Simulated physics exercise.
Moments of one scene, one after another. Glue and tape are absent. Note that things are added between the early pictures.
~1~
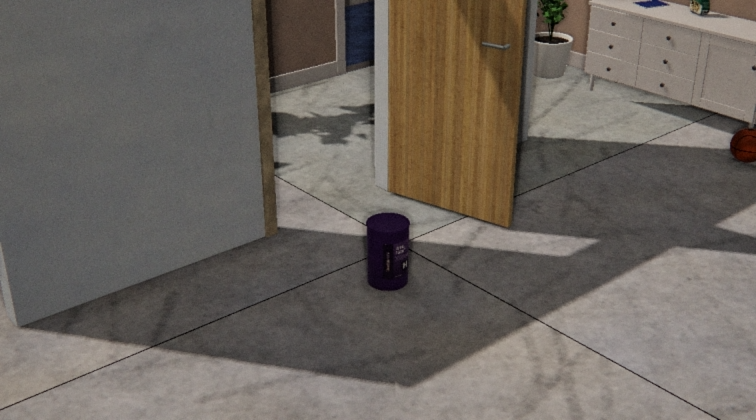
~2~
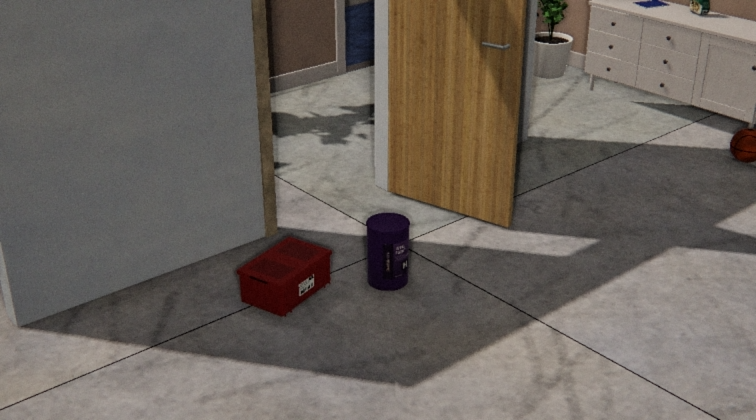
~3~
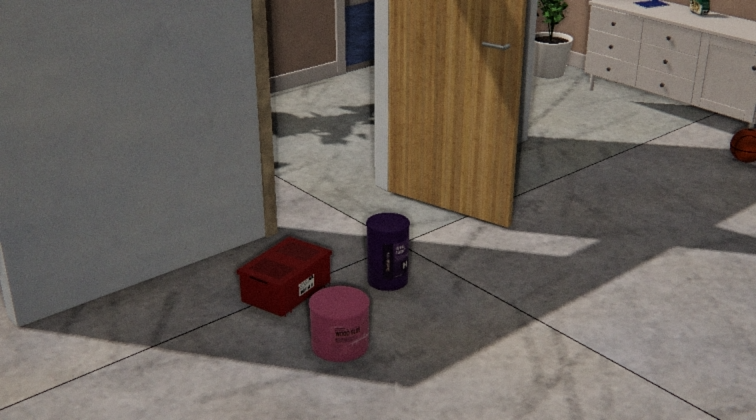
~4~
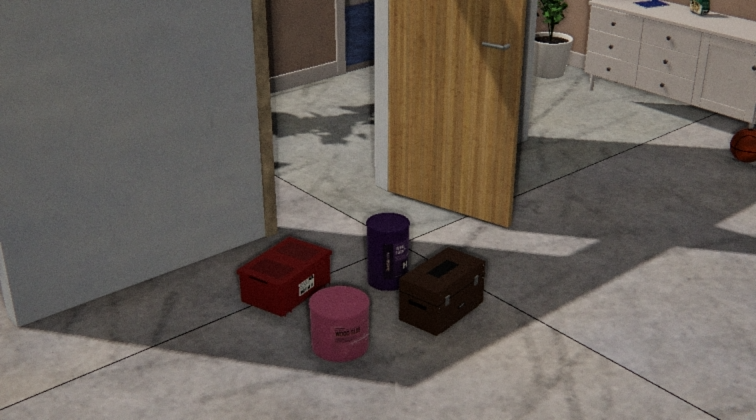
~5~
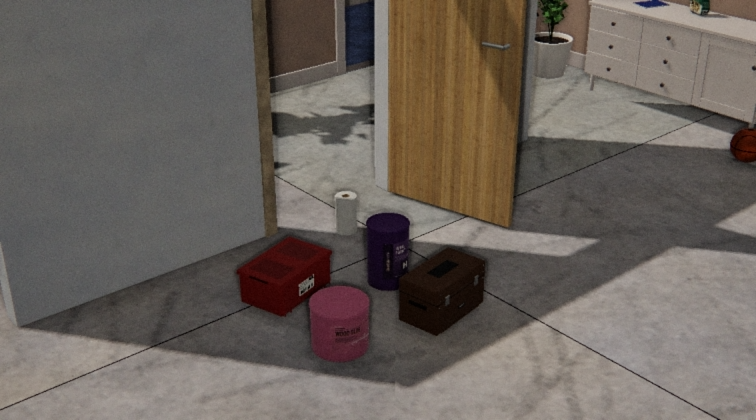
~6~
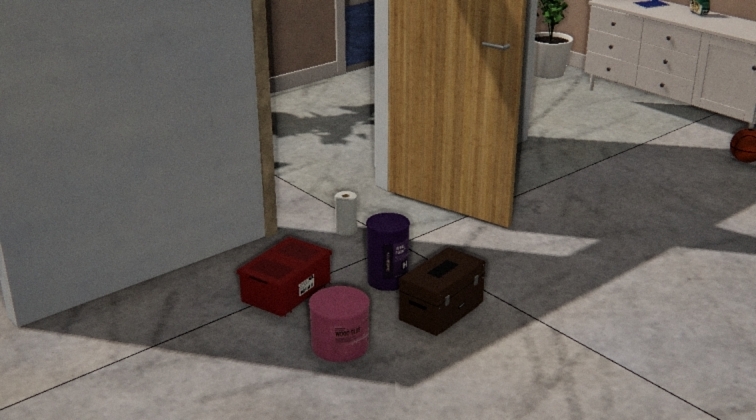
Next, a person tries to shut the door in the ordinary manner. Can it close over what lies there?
My bet is the door will touch the frame.
Then, 1.40 s on from there, door 33° open.
Then, 1.80 s on from there, door 2° open; white roll shifted well along near (302, 202).
In the end, door 0° open; moved from the start, white roll; the other 4 unmoved. At the end, from the last picture's camera, white roll near (294, 198).
